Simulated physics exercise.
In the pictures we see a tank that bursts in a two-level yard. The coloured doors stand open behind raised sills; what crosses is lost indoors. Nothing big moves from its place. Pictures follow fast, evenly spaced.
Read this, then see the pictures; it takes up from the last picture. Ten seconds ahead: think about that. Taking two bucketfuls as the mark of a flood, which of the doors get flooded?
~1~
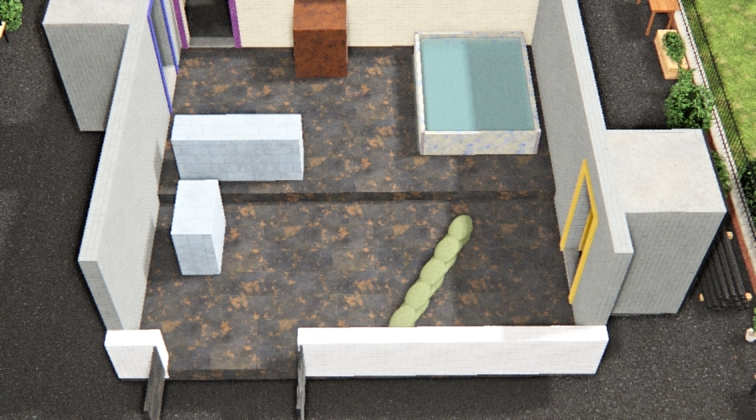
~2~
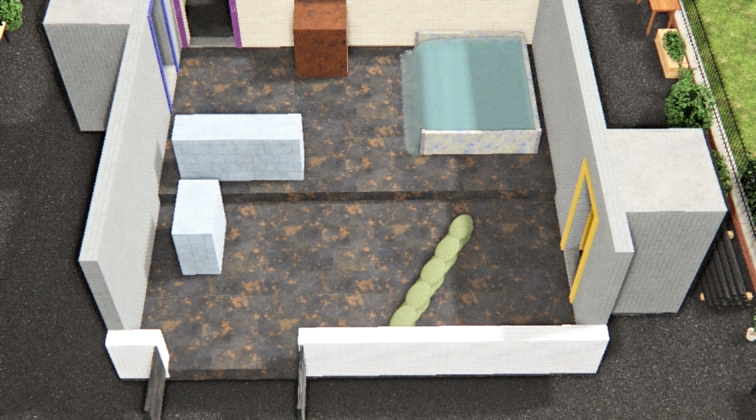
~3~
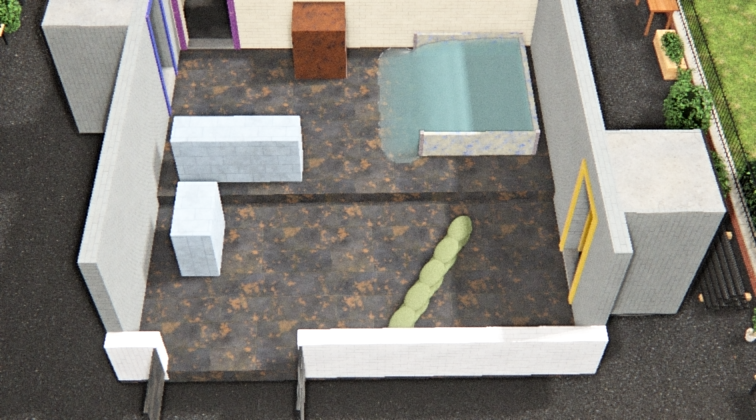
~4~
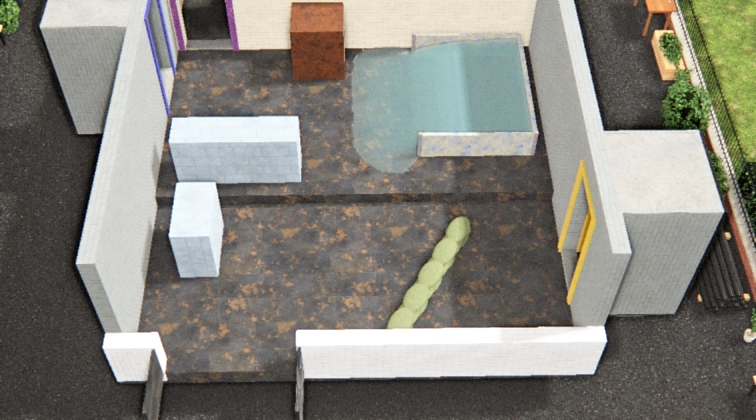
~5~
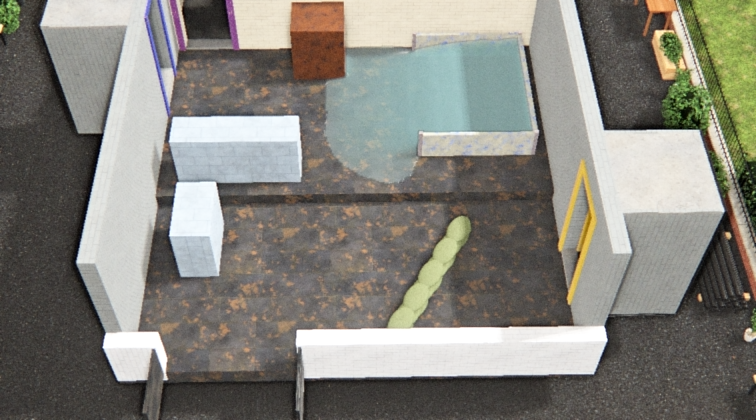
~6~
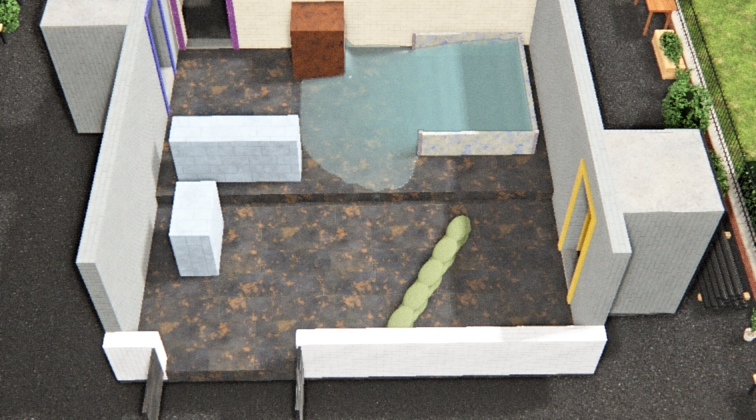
The blue door stays below the mark, the yellow door stays below the mark, the purple door gets flooded.
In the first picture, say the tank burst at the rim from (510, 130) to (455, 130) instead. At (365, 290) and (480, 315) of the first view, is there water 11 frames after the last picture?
One after the other: Awash, wet.
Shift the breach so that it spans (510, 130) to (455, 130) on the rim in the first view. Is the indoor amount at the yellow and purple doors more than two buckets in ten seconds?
Well, yellow gets past it and purple stays beneath it.
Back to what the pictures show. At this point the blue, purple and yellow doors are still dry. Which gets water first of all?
Answer: The blue door.
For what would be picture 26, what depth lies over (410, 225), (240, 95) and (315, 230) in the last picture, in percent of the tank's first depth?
First 0, next 8, last 10 in a hundred.
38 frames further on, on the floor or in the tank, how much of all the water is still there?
Estimate: Near 86 %.
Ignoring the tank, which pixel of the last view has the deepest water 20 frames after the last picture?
About (174, 150).
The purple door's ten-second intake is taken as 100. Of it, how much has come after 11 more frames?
Share by then: About 0 in a hundred.
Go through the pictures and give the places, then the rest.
The first frame shows still water in the water tank at (475, 83).
In the second frame, the front is at (409, 53), out from the gap at (421, 94).
In the third frame, water pours out at (420, 97) and has run to (398, 51).
In the fourth frame, water pours out at (418, 99) and has run to (371, 50).
In the fifth frame, water pours out at (418, 98) and has run to (346, 49).
In the sixth frame, water pours out at (418, 98) and has run to (315, 156).
A moment on, water covers 25 % of the floor; the blue door not reached, the yellow door not reached, the purple door not reached.
Next, water covers 35 % of the floor; the blue door wet at the sill, nothing in, the yellow door not reached, the purple door not reached.
Then, water covers 55 % of the floor; the blue door wet at the sill, nothing in, the yellow door not reached, the purple door under two buckets in.
Later, water covers 75 % of the floor; the blue door wet at the sill, nothing in, the yellow door not reached, the purple door far over two buckets in.
In the end, water covers 80 % of the floor; the blue door wet at the sill, nothing in, the yellow door wet at the sill, nothing in, the purple door far over two buckets in.
